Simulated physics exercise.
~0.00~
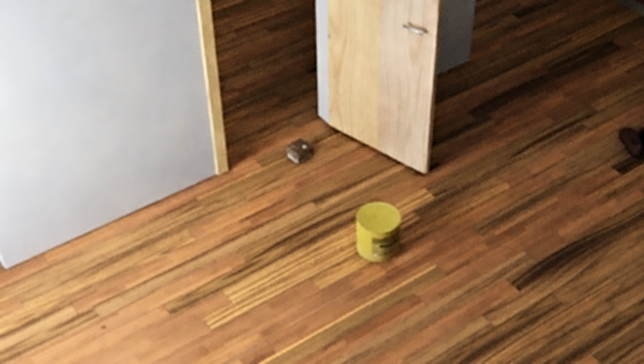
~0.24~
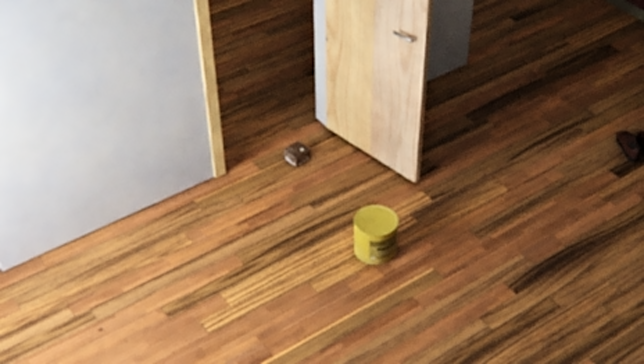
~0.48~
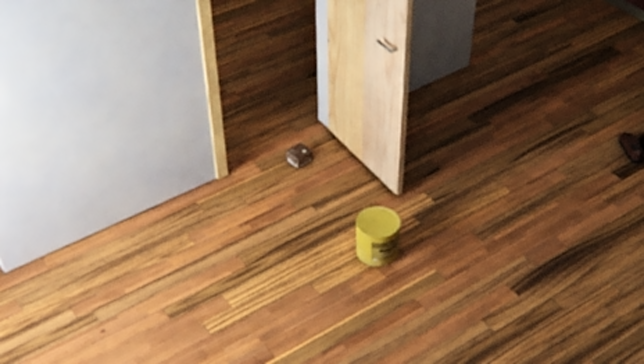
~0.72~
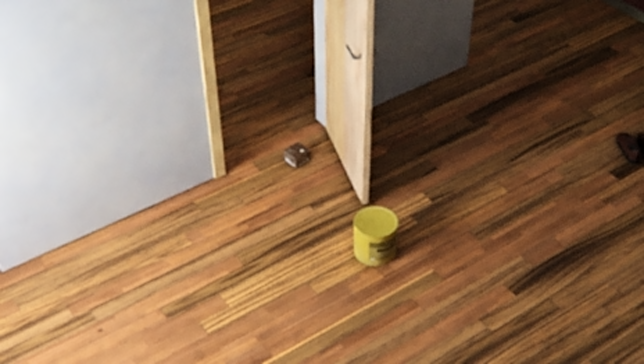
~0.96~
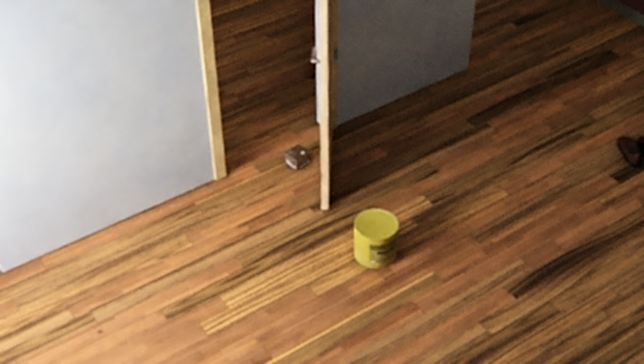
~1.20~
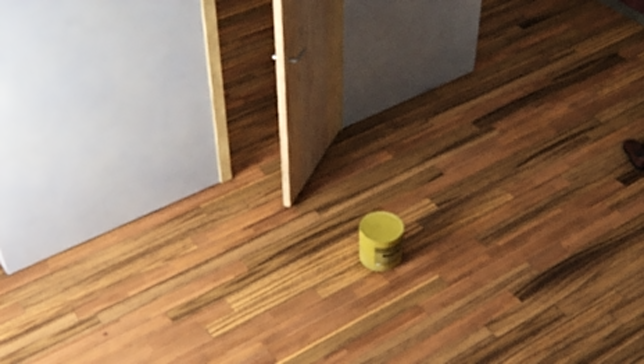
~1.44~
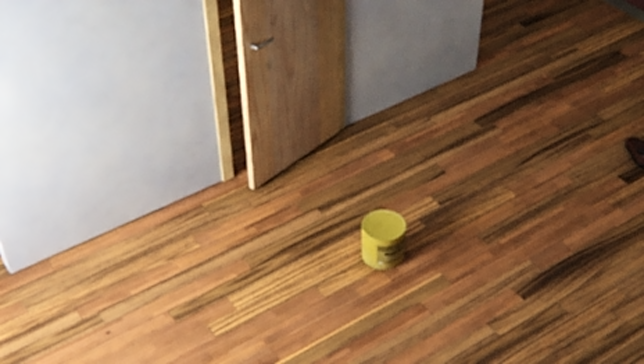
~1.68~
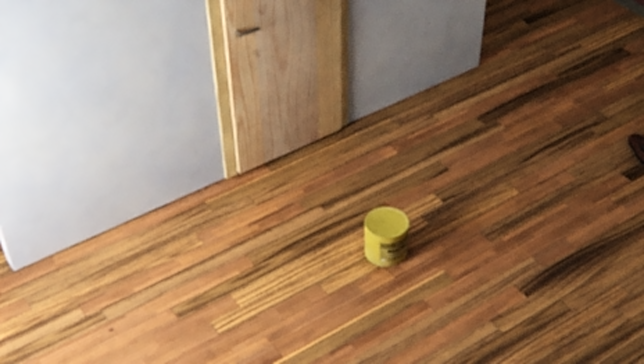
The clip opens on a wooden door standing wide open above a striped wood floor, with a small brown box near the doorway, a yellow pail out in front and a dark object at the right edge. The view sways slightly as the door swings steadily to the left, its free edge passing behind the pail without touching it. The door turns edge-on, then sweeps across the spot where the box sits, hiding it from view. It keeps swinging without stopping until it rests closed in its frame, the box out of sight and the pail still standing in place.
